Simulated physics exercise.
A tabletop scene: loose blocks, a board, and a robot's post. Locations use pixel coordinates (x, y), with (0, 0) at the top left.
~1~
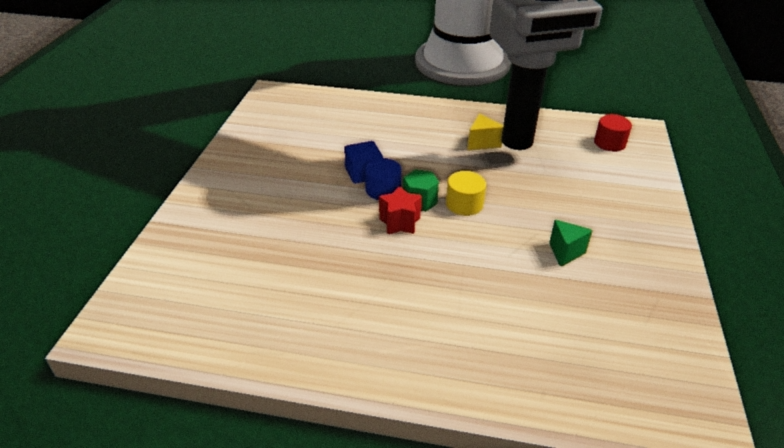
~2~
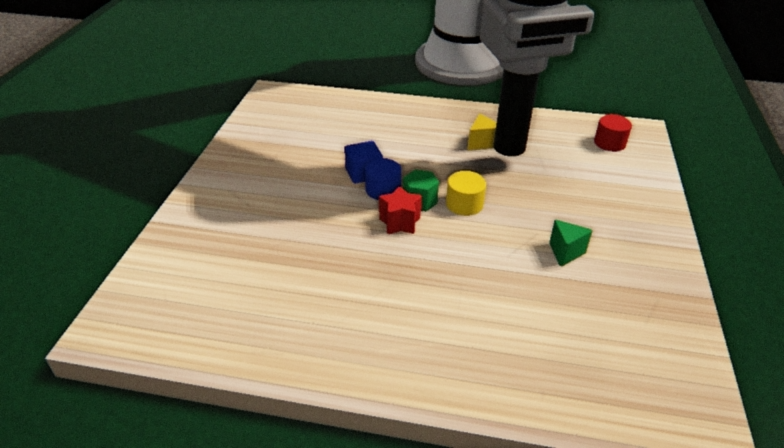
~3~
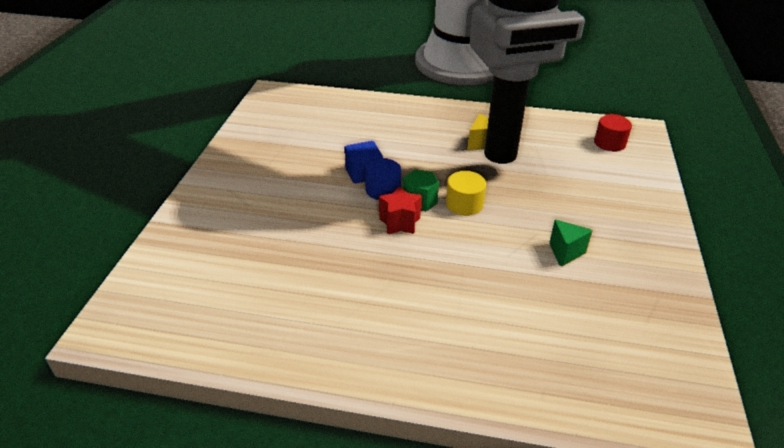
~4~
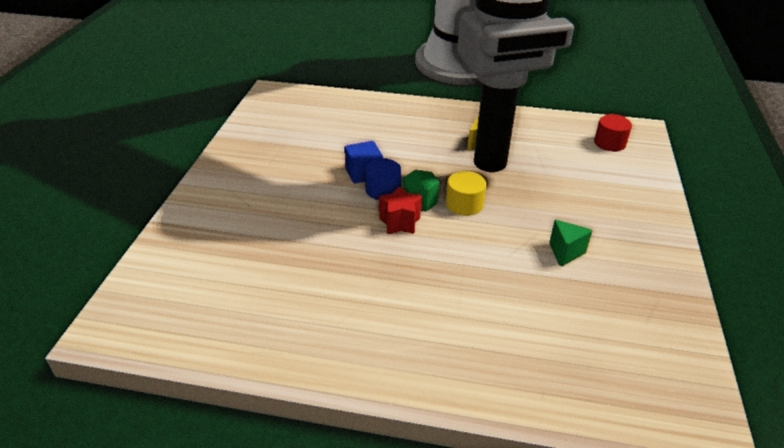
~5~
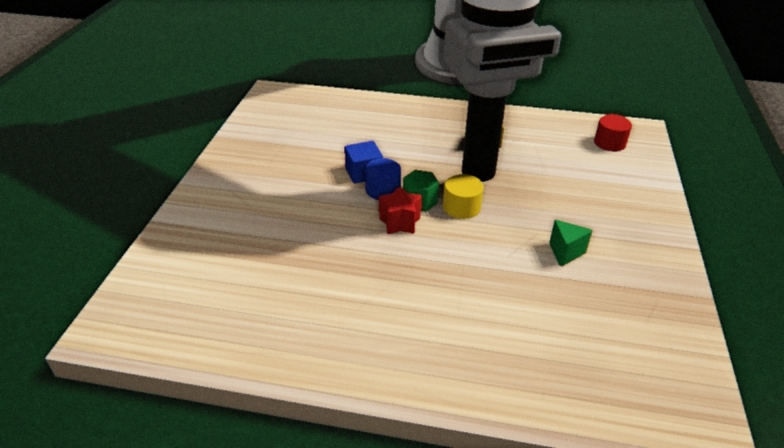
The clip shows colored blocks on a wooden board as a robot arm's black post moves toward the viewer and slightly left, passing in front of a yellow triangular block, then nudging the yellow disc slightly.
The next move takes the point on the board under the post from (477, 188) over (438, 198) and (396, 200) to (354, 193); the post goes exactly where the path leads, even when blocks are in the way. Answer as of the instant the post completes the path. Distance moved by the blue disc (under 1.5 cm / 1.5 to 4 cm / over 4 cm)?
That one ends up more than 4 cm from where it is now.
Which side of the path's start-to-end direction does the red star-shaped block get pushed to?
Sideways shift: Left.
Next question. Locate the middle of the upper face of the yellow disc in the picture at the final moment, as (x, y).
It ends at (441, 200).
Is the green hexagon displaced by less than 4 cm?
No, that is not how it ends up.
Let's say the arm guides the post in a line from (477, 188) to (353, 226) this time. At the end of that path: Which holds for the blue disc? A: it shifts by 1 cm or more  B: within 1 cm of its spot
A: It shifts by 1 cm or more.
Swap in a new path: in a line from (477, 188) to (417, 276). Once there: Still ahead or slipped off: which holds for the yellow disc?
In the end it is ahead.
What follows on the original path. One third of the way, post at (439, 182); red star-shaped block at (397, 200), turned 15° anticlockwise; green hexagon at (408, 181); yellow disc at (444, 198).
Two thirds of the way, post at (396, 184); blue disc at (364, 168); red star-shaped block at (383, 210), turned 50° anticlockwise; green hexagon at (367, 189), turned 30° anticlockwise; yellow disc at (441, 200).
At the end, post at (354, 177); blue disc at (324, 160); red star-shaped block at (383, 210), turned 50° anticlockwise; green hexagon at (351, 192), turned 60° anticlockwise; yellow disc at (441, 200).
